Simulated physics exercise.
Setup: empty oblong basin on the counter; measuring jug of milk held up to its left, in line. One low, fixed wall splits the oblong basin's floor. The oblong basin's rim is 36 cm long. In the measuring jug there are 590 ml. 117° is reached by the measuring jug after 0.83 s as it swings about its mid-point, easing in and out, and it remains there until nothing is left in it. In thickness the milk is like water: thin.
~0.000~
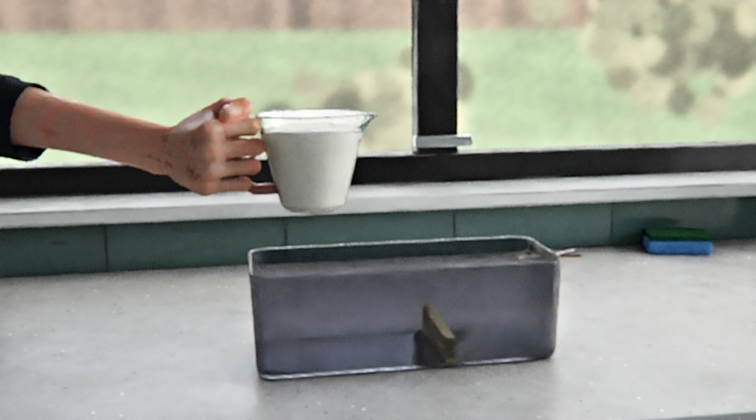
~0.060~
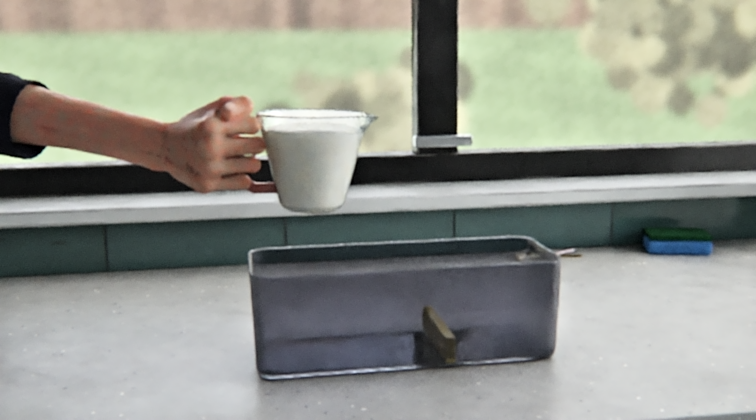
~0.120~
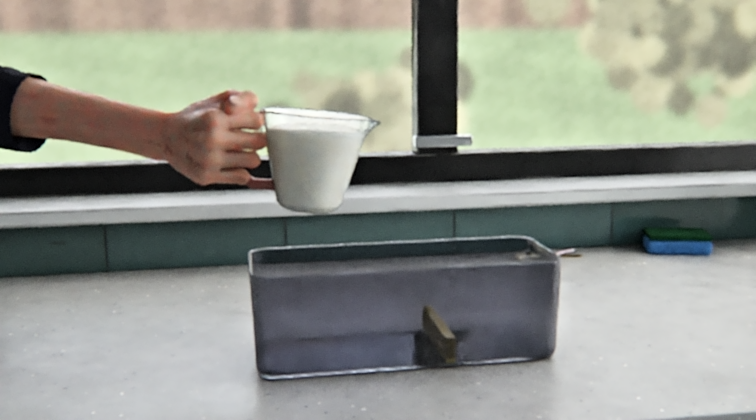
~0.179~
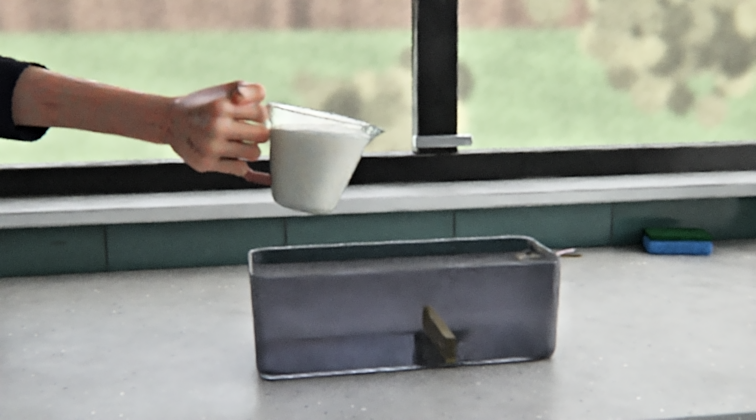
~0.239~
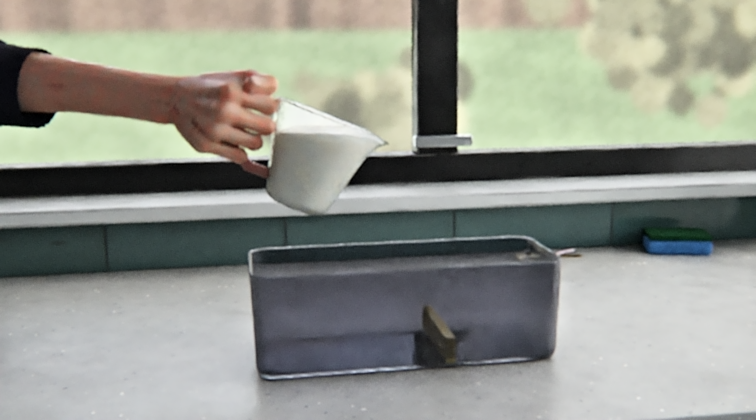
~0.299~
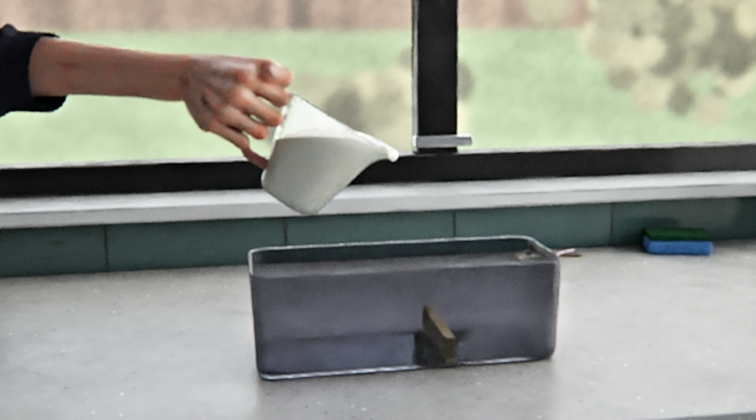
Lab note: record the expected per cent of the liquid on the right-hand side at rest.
Expected right-hand share: 27 per cent.
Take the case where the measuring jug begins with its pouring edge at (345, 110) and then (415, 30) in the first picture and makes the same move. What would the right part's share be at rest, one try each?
About 15 %, then about 70 %.
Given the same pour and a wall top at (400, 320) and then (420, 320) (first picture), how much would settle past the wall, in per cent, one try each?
70 % and 45 %.
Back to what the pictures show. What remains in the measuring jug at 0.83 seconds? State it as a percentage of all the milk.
About 1 per cent.
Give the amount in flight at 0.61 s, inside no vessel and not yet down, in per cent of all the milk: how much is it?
Some 20 per cent, I reckon.
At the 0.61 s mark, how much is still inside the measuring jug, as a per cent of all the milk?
At that time about 32 in a hundred parts are still held.
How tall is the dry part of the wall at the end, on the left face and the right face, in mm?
16 mm left, 22 mm right.
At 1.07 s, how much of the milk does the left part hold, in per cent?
The left part holds close to 72 per cent.
After 0.61 s the tilt is 98° and 32 per cent is still to pour, 28 is left of the wall and 20 right of it.
After 0.83 s the tilt is 117° and 1 per cent is still to pour, 73 is left of the wall and 23 right of it.
After 1.07 s the tilt is 117° and 0 per cent is still to pour, 72 is left of the wall and 26 right of it.
After 1.33 s the tilt is 117° and 0 per cent is still to pour, 72 is left of the wall and 26 right of it.
In the end 72 per cent lies left of the wall, 27 right of it and 2 outside.
